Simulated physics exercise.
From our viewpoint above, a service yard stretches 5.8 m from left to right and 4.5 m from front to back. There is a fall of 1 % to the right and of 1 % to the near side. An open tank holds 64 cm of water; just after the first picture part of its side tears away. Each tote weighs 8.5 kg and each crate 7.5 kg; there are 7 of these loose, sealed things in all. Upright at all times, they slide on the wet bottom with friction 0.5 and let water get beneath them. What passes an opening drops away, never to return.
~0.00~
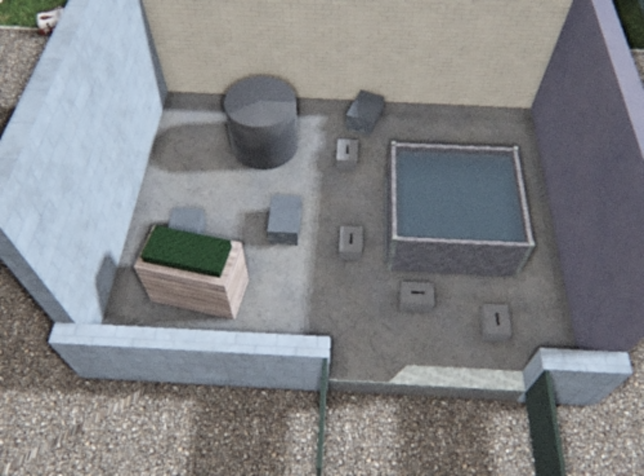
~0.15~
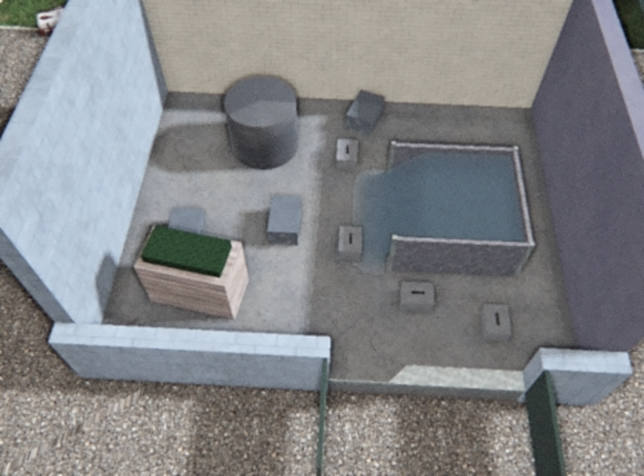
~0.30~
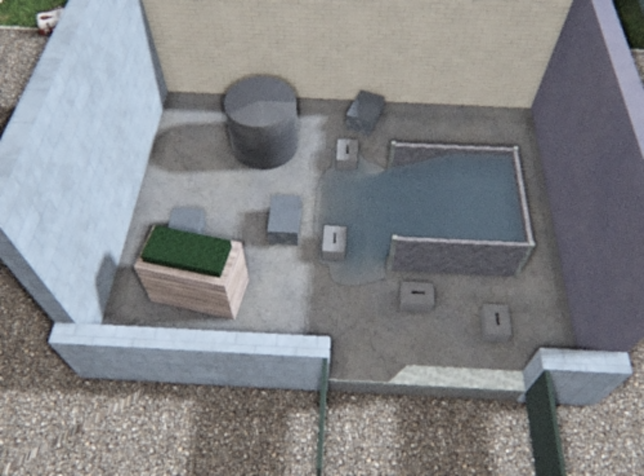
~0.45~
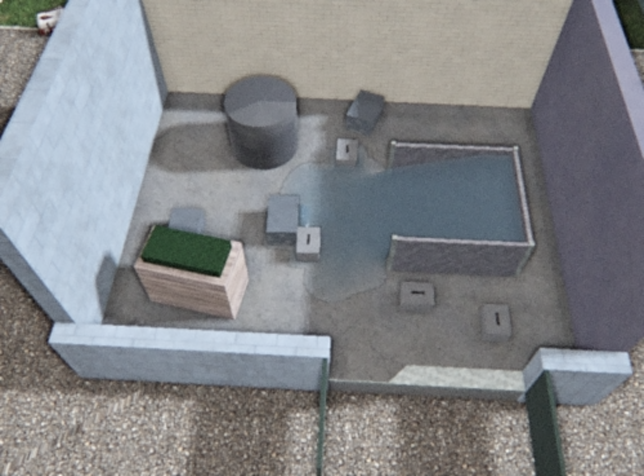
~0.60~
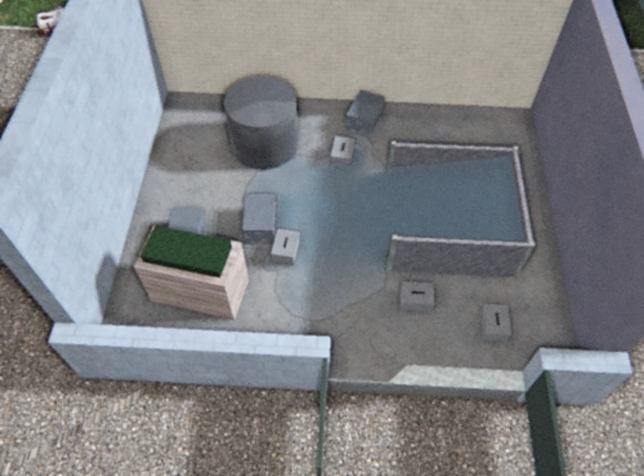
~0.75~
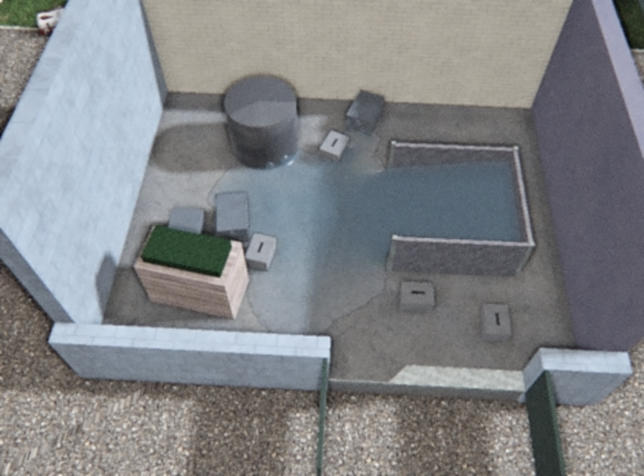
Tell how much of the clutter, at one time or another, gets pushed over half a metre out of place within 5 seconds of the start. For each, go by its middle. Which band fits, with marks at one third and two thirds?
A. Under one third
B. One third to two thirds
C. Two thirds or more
Answer: C.
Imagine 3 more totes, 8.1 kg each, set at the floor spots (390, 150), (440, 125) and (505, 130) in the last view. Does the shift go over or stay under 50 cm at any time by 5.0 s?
Taking them one by one: It stays within, then it stays within, then it stays within.
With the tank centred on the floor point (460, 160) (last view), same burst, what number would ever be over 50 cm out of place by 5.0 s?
Then the count would be 4.
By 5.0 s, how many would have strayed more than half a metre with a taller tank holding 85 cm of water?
6.
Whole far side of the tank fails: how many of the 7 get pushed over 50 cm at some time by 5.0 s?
You'd get 4 in that case.
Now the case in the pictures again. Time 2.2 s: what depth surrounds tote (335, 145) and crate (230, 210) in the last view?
Roughly 7 and 26 cm.
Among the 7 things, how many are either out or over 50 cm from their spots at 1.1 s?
The number by then is 3.
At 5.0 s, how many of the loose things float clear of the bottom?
3 at that moment.
After 1.1 s 3 of 7 are over 50 cm from their spots; 0 afloat.
After 2.2 s 4 of 7 are over 50 cm from their spots; 3 afloat.
After 3.5 s 5 of 7 are over 50 cm from their spots; 4 afloat.
After 5.0 s 4 of 7 are over 50 cm from their spots, and 5 have been at some point; 3 afloat.
